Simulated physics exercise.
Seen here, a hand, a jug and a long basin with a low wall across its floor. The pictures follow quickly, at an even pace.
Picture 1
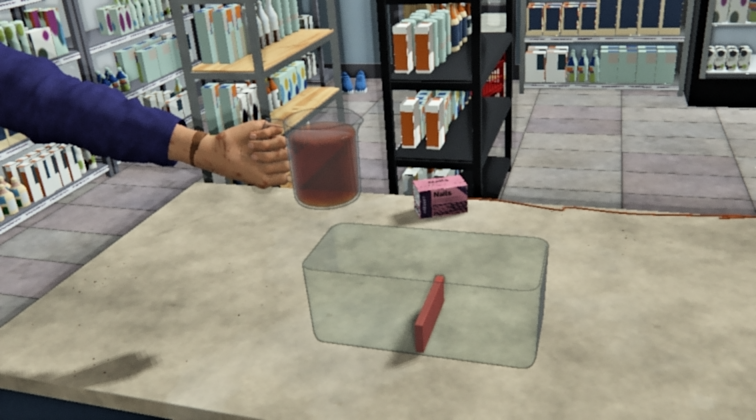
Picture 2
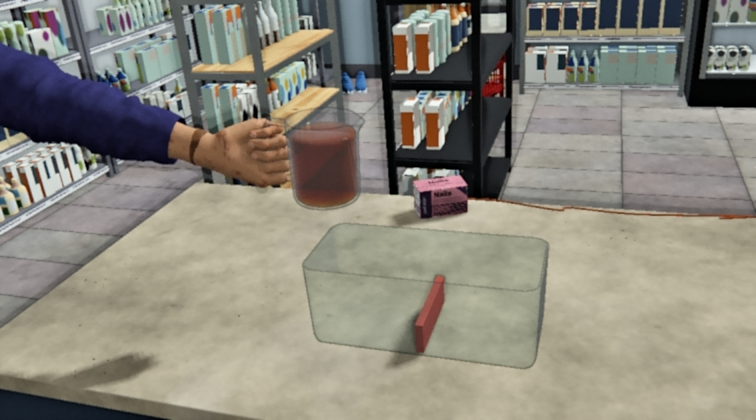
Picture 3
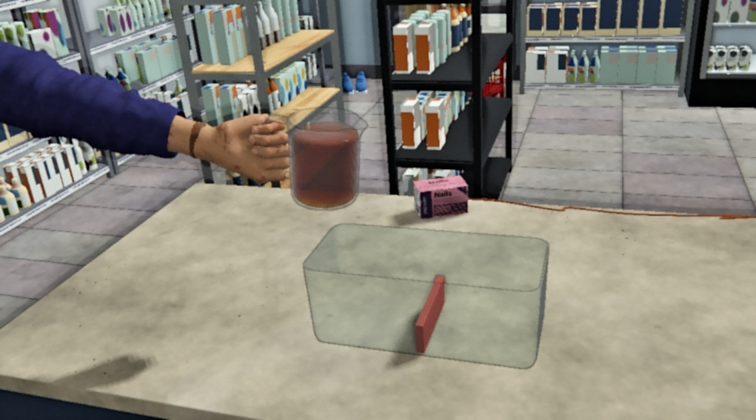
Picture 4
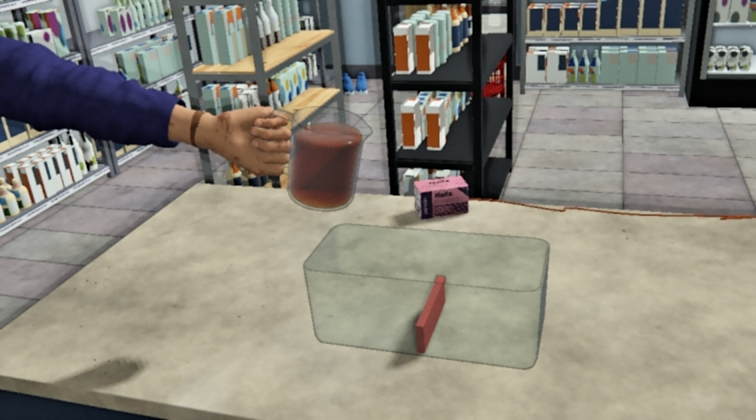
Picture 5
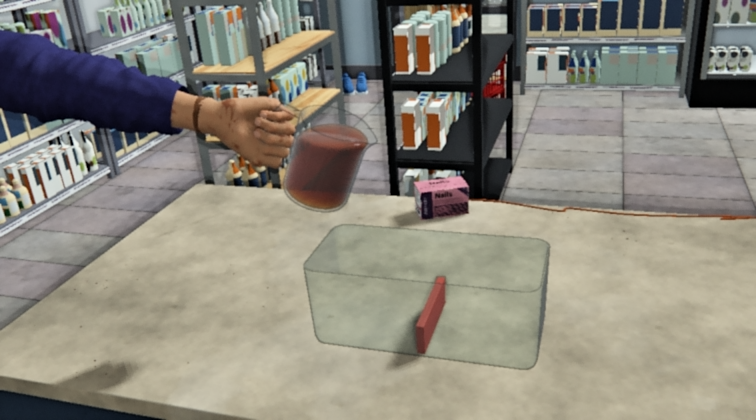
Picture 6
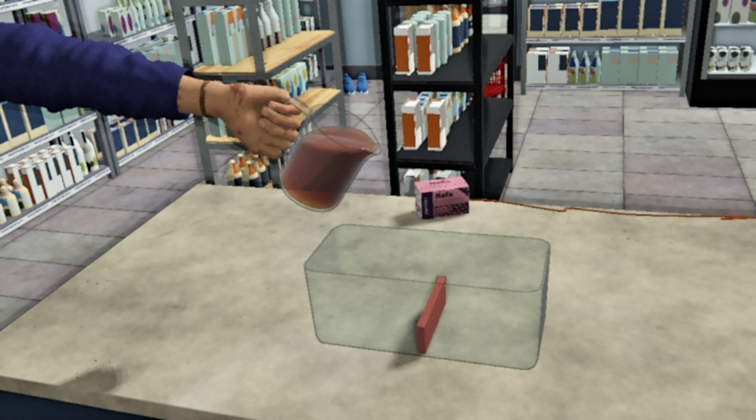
A hand tilts a jug of dark red tea rightward above a clear, long basin.
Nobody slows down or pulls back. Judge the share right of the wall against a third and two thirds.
It comes to between a third and two thirds.
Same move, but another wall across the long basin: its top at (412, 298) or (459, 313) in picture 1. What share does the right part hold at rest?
The first gives 90 %, the second 10 %.
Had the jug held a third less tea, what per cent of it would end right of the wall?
Some 30 per cent.
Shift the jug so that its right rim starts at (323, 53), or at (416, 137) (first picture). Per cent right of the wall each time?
About 10 and 95 per cent.
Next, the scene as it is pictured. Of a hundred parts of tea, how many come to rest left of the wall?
Some 50 per cent.
A moment on, the jug is tipped on its side and 63 per cent is still to pour, 4 is left of the wall and 7 right of it.
Next, the jug is tipped on its side and 23 per cent is still to pour, 28 is left of the wall and 29 right of it.
Then the jug is tipped on its side and 7 per cent is still to pour, 36 is left of the wall and 50 right of it.
Later the jug is tipped on its side and 2 per cent is still to pour, 45 is left of the wall and 51 right of it.
Finally, 48 per cent lies left of the wall, 51 right of it and 1 outside.
